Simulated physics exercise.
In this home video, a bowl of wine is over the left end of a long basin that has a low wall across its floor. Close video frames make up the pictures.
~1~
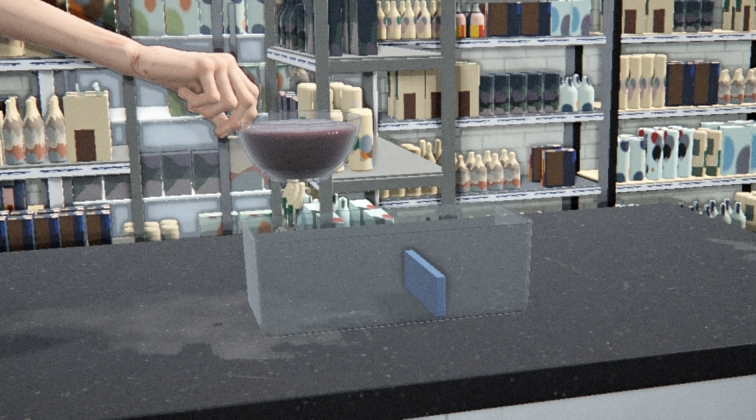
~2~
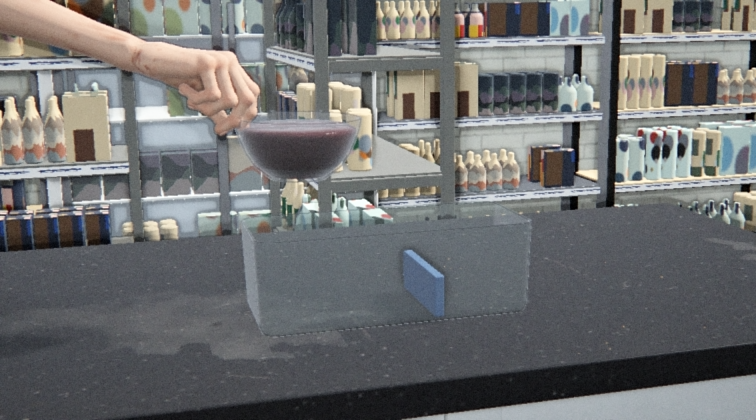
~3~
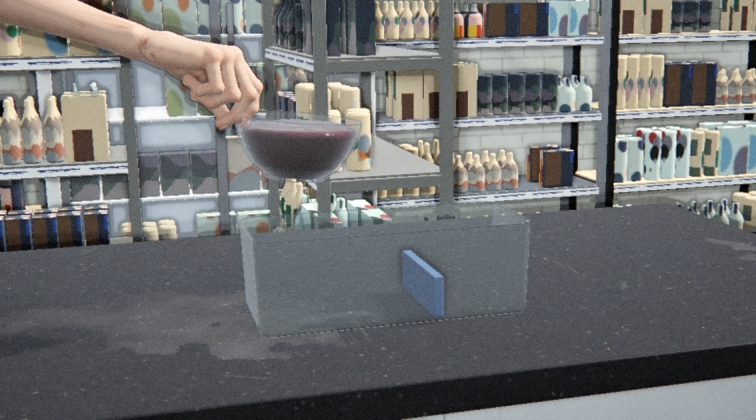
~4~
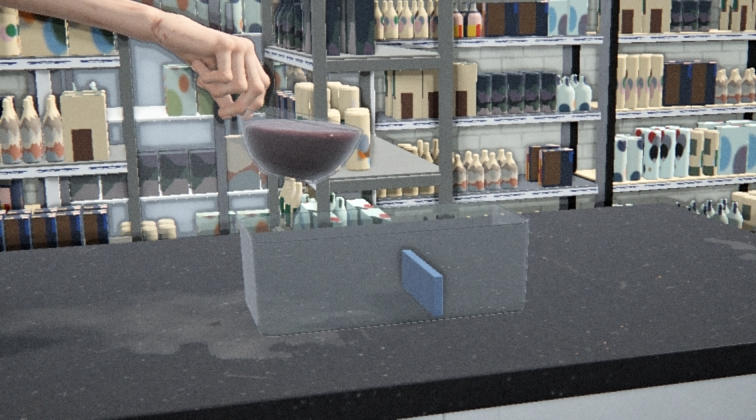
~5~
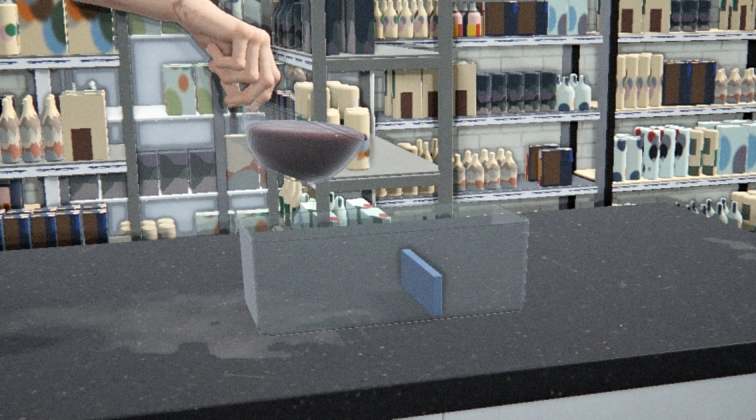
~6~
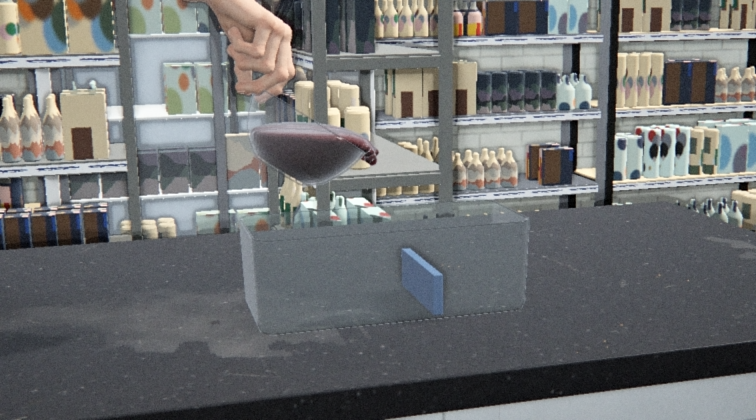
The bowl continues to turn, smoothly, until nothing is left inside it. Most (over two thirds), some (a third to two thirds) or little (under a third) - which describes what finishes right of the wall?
Little.
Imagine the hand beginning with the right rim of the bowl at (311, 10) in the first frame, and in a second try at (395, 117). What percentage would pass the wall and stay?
Roughly 5 percent on the first try and 50 percent on the second.
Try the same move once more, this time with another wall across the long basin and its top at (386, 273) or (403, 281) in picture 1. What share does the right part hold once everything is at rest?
Respectively 65 and 45 per cent, approximately.
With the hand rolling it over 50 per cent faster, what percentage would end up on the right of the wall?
About 10 in a hundred.
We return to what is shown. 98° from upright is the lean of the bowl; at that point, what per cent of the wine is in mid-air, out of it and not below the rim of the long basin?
That comes to near 15 percent.
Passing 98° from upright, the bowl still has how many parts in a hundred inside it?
10 per cent or so.
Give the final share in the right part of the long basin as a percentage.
I'd put it at about 5 per cent.
A moment on, the bowl is tipped on its side and 8 per cent is still to pour, 73 is left of the wall and 5 right of it.
Next, the bowl is tipped right over and 0 per cent is still to pour, 90 is left of the wall and 6 right of it.
Then the bowl is tipped right over and 0 per cent is still to pour, 90 is left of the wall and 7 right of it.
Later the bowl is tipped right over and 0 per cent is still to pour, 90 is left of the wall and 7 right of it.
Finally, 90 per cent lies left of the wall, 7 right of it and 2 outside.
